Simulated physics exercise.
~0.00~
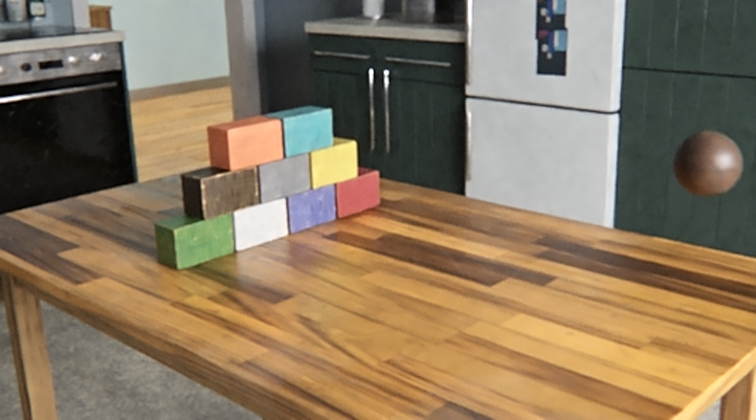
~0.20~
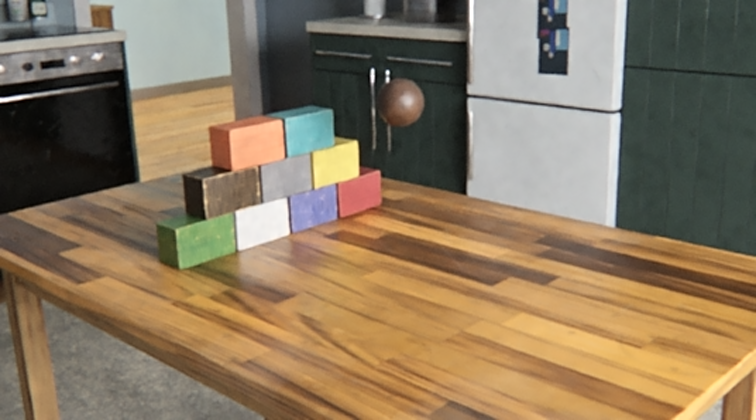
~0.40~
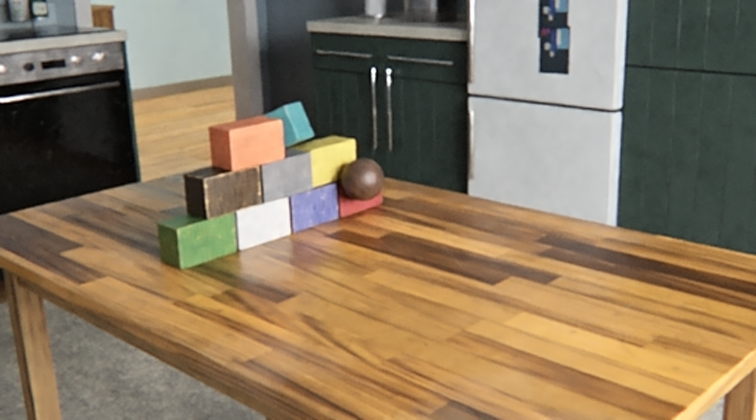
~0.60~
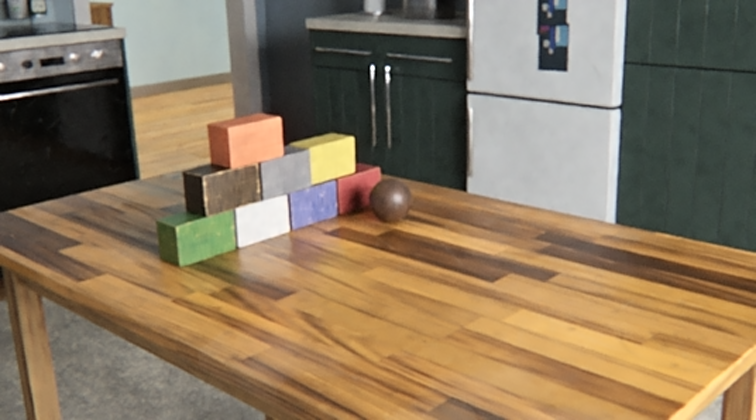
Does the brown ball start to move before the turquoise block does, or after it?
The brown ball moves first, flying in from the right while the turquoise block is still in place on top of the stack. The turquoise block only starts to tip afterwards.
